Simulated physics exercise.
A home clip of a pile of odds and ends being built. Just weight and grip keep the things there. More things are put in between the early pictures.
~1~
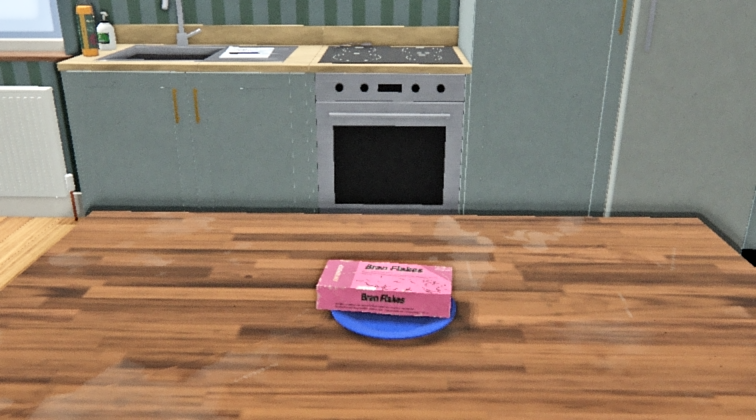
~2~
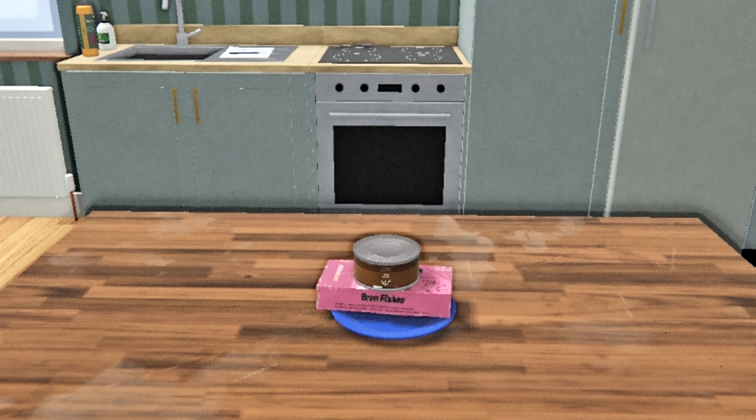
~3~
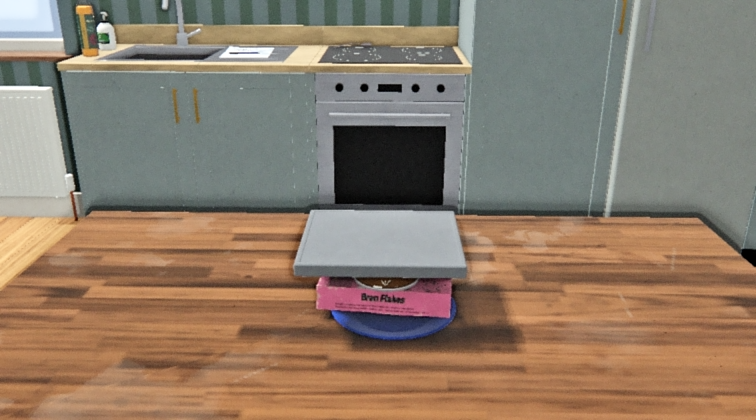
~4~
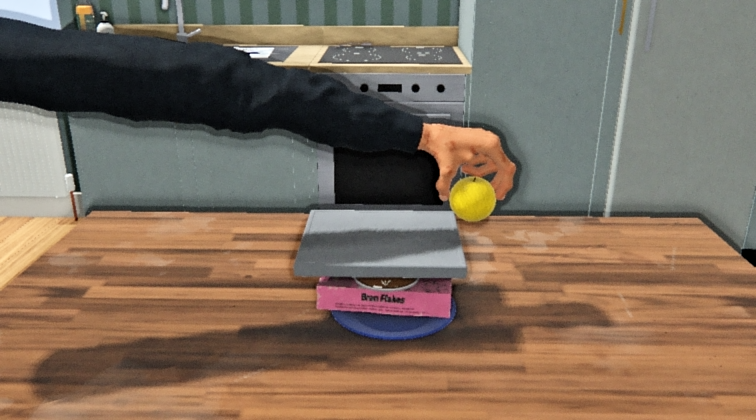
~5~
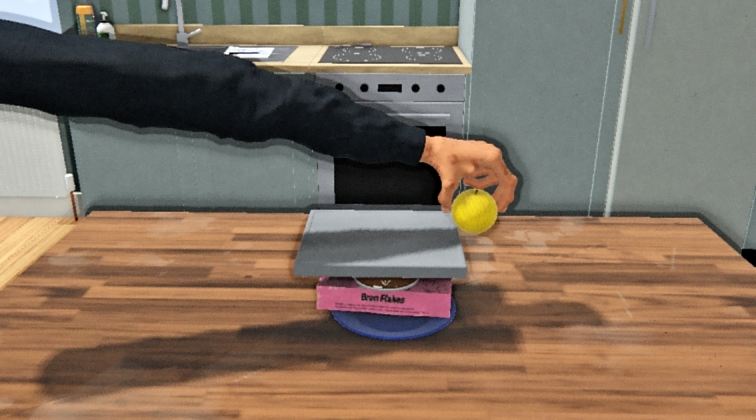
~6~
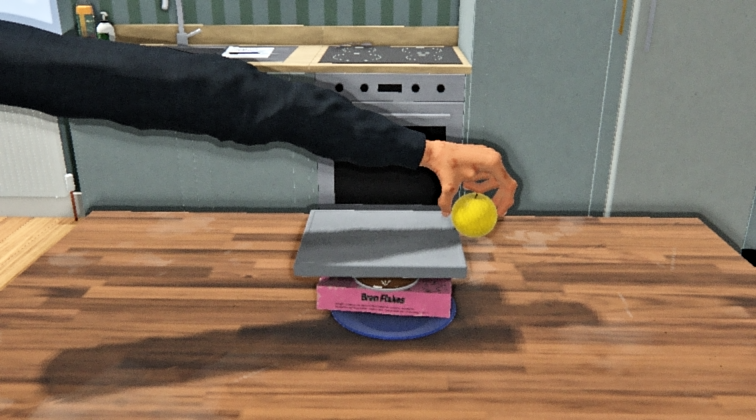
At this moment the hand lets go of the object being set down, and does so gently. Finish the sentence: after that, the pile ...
The pile collapses.
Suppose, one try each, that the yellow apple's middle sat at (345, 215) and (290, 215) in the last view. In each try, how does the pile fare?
Lab note - try 1: No collapse; try 2: Collapse.
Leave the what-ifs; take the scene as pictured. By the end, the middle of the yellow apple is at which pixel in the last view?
End position in the final view: Approximately (507, 292).
Then, 0.20 s after the last picture, yellow apple now fallen.
Then, 0.30 s after the last picture, things are still on the move.
At rest, fallen, yellow apple; the other 4 in place. Seen from the same camera at the end, yellow apple near (507, 292). The pile loses its balance.
